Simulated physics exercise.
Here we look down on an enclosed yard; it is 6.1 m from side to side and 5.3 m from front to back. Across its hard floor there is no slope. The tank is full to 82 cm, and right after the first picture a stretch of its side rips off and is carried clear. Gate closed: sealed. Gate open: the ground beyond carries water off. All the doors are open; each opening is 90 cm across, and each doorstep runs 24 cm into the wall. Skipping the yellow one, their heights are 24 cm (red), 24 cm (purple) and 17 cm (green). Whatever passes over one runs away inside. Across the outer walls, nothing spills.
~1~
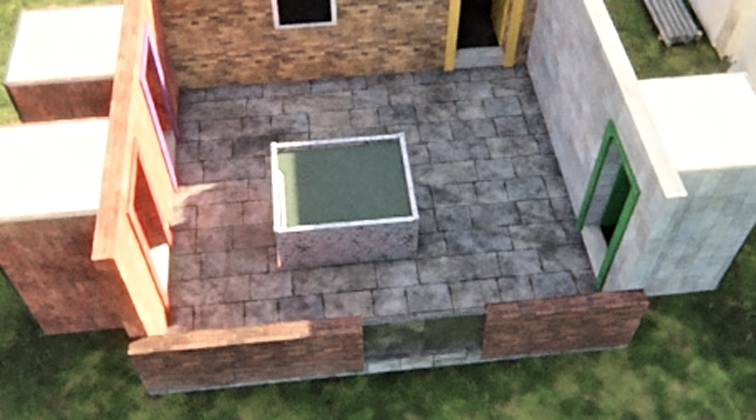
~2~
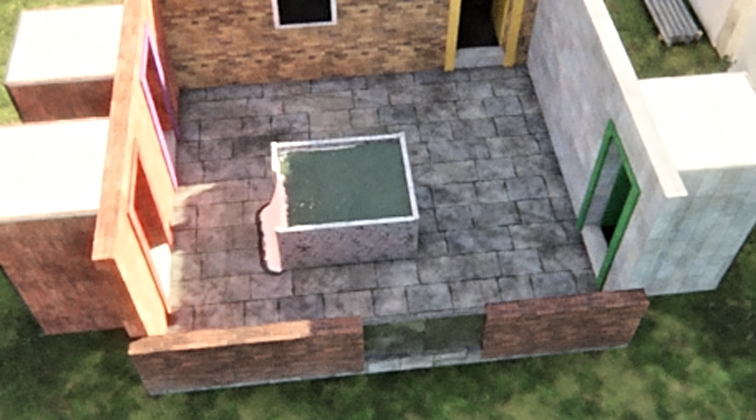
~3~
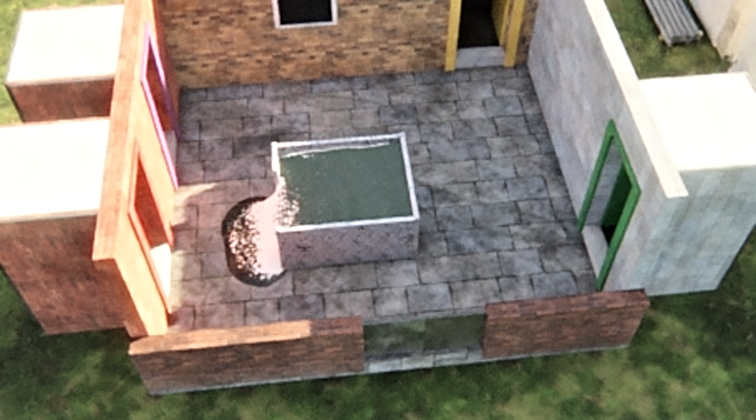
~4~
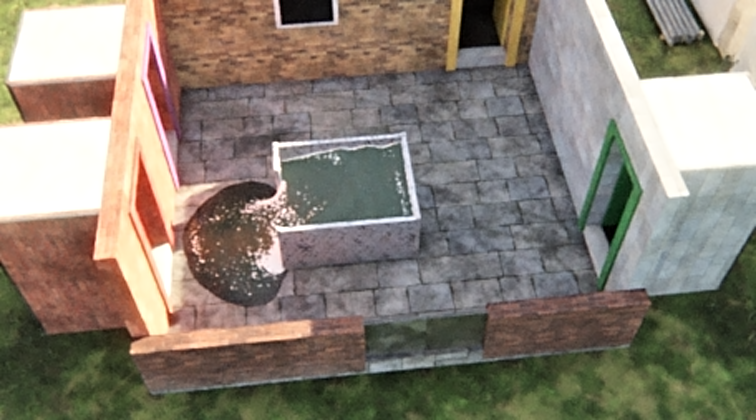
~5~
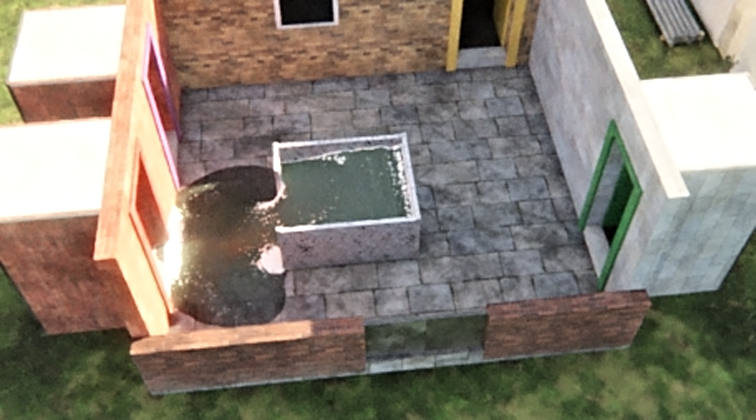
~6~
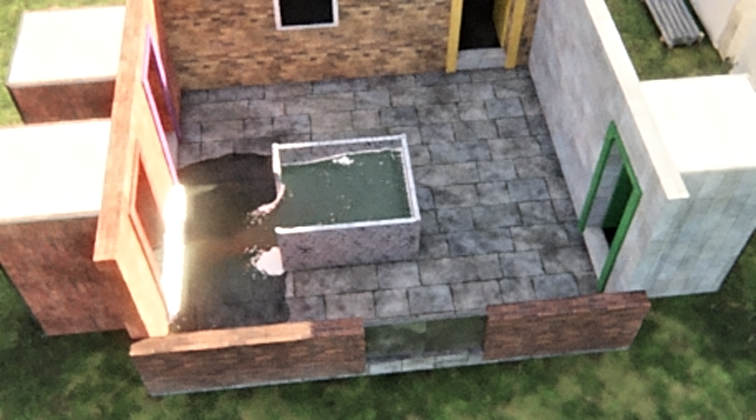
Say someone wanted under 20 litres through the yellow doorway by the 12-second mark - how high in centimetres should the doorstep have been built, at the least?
They should have built it at least 9 cm high.
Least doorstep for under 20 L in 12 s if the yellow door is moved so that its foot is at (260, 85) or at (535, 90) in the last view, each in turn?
In turn: About 12.0 cm, about 9.0 cm.
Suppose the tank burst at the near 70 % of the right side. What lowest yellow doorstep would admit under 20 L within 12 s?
Then something near 17 cm.
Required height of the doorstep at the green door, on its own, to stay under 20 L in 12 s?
At the green door you'd want roughly 13.0 cm.
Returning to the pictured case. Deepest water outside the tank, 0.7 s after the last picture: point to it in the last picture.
Near (166, 367).
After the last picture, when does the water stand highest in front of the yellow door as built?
Roughly at 7.0 s.
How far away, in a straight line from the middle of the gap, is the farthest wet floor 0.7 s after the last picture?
Close to 3.6 metres, I'd say.
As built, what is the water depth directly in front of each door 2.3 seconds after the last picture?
Depths in cm: Red 25, yellow 0, purple 11, green 0.
Then, 0.7 s after the last picture water covers 20 % of the floor, deepest (58 cm) near (166, 367); it has not reached the yellow door.
Then, 2.3 s after the last picture water covers 50 % of the floor, deepest (30 cm) near (166, 367); it has not reached the yellow door.
Then, 11.3 s after the last picture water covers 95 % of the floor, deepest (10 cm) near (360, 175); 9 cm at the yellow door, 0 litres in over its 23 cm doorstep.
At the yellow door as built, the water peaked near 13 cm, 7.1 s after the last picture.
Run again over the same 12 s with other heights there, 35 litres in over 7.5 cm, 10 litres over 10 cm. The limit of 20 litres is kept from about 9 cm up.
